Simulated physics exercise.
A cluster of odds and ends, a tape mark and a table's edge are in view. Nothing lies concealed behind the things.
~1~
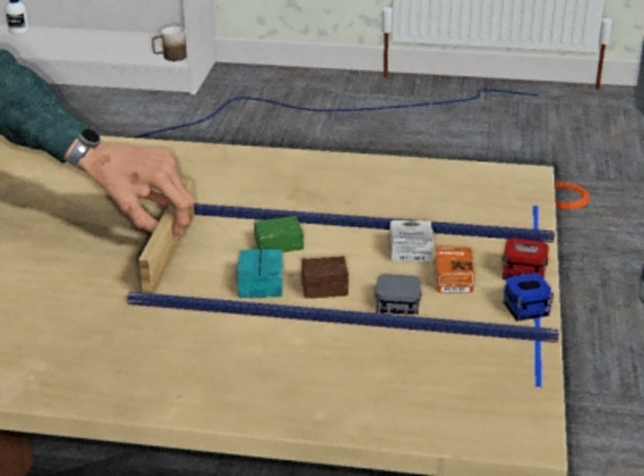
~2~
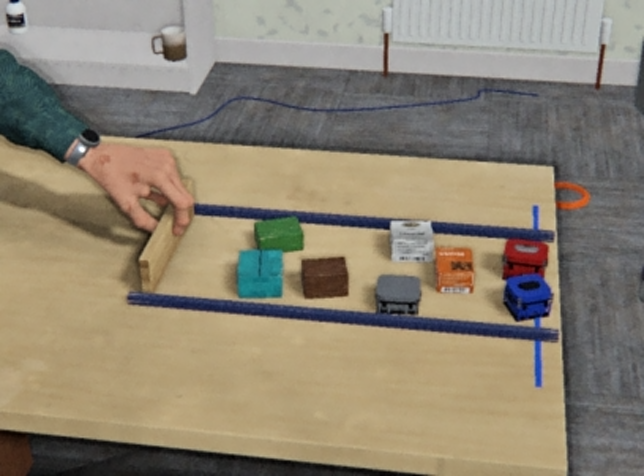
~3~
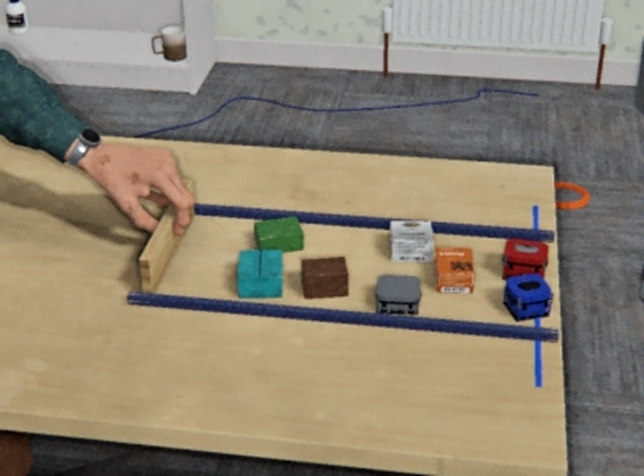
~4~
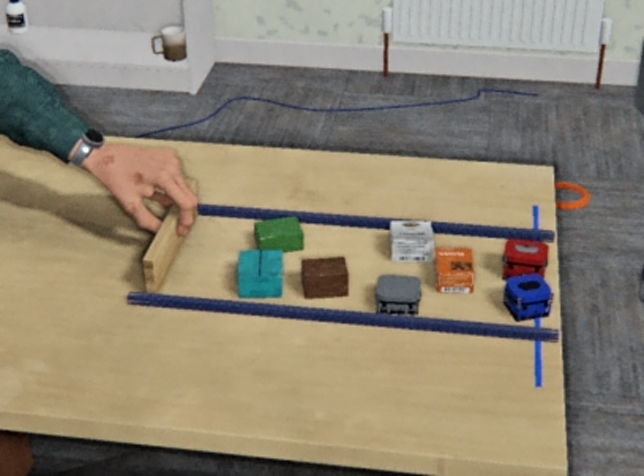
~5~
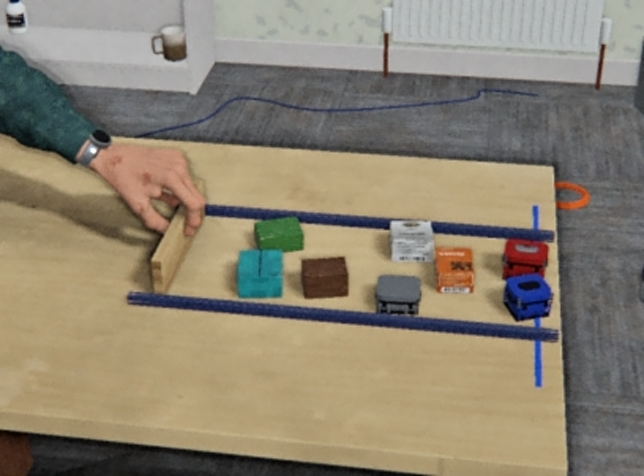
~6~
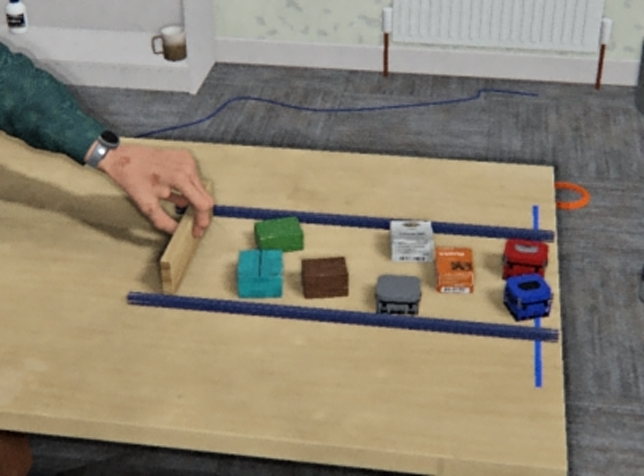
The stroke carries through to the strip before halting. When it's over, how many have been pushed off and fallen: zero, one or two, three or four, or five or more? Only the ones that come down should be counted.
By the end, five or more have fallen.
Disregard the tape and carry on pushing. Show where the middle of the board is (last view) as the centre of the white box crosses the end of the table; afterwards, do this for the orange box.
White box: (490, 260); orange box: (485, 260).
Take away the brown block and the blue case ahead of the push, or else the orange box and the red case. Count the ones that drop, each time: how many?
It would be 4 and 4.
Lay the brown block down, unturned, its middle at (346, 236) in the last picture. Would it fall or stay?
Here the brown block winds up off.
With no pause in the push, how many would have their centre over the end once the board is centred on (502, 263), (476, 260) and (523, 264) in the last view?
In order: 6, 3, 6.
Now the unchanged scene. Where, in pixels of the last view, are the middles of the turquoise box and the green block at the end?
Final spots - turquoise box (561, 301), green block (560, 264).
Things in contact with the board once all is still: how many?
In contact: 2.
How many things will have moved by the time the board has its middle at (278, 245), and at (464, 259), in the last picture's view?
Counts: 3 and 8.
Soon after, none off yet; blue case at rest near (528, 297); red case at rest near (525, 261); orange box at rest near (454, 270).
In the end, the number that fall off is five or more; gone, brown block, grey case, white box, orange box, red case and blue case.
